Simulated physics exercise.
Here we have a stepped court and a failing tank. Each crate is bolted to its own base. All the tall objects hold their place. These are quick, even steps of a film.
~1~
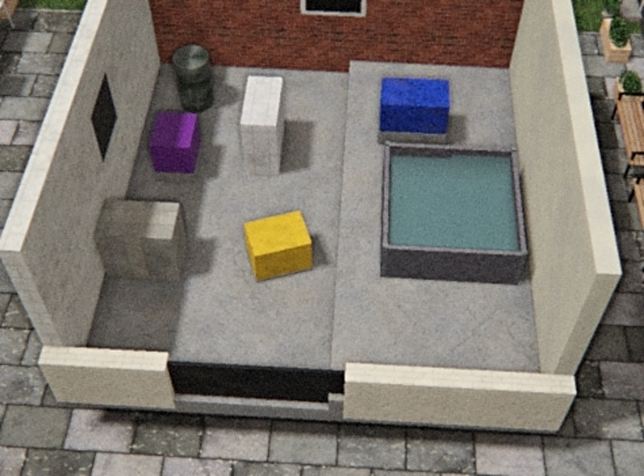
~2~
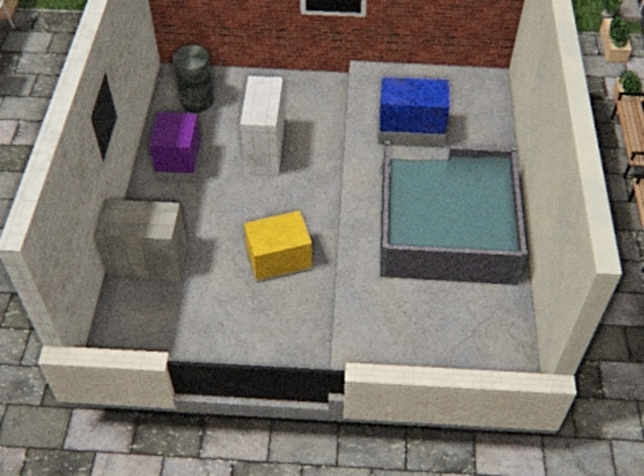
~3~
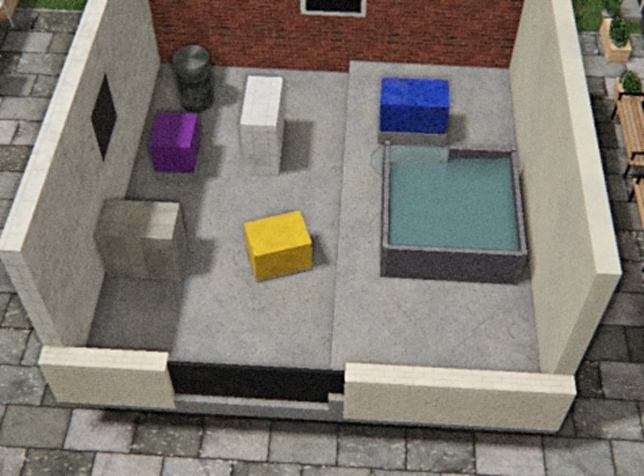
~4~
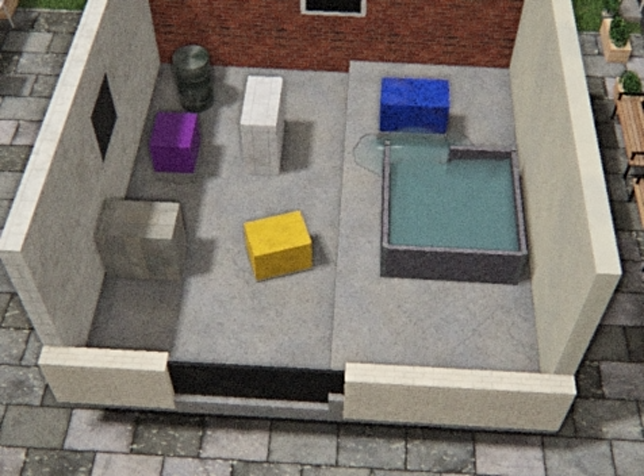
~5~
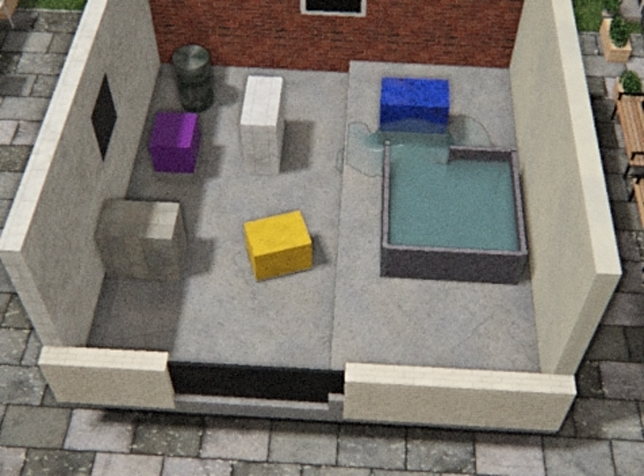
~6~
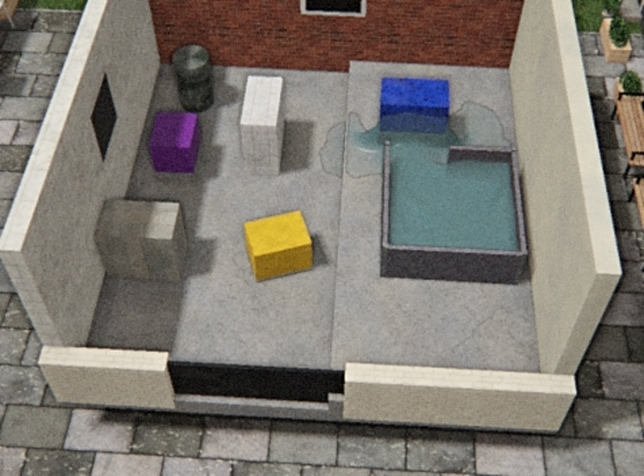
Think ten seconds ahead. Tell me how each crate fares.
One by one: The yellow crate gets wet; the blue crate gets wet; the purple crate stays dry.
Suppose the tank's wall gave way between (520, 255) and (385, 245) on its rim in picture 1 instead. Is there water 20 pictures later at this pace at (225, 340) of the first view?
Answer: Flooded.
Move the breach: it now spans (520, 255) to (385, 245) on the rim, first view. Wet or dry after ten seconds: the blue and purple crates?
Blue keeps dry, purple is spared.
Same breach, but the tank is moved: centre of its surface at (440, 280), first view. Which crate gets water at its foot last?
That is the yellow crate.
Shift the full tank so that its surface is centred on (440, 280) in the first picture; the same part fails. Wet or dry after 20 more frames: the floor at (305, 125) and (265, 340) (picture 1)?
As listed: Under water, no water.
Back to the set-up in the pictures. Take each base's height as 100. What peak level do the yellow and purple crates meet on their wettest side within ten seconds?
About 270 and 50 per cent.
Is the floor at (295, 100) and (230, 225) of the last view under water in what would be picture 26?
One after the other: Covered, under water.
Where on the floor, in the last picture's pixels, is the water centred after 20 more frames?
Close to (394, 181).
A moment on, water covers 20 % of the floor; the yellow crate not reached, the blue crate water round its plinth, the purple crate not reached.
Next, water covers 30 % of the floor; the yellow crate water round its plinth, the blue crate water round its plinth, the purple crate not reached.
Then, water covers 50 % of the floor; the yellow crate water round its plinth, the blue crate water round its plinth, the purple crate water round its plinth.
Later, water covers 80 % of the floor; the yellow crate water round its plinth, the blue crate water round its plinth, the purple crate water round its plinth.
In the end, water covers 95 % of the floor; the yellow crate was topped, the blue crate was topped, the purple crate stayed above the water.
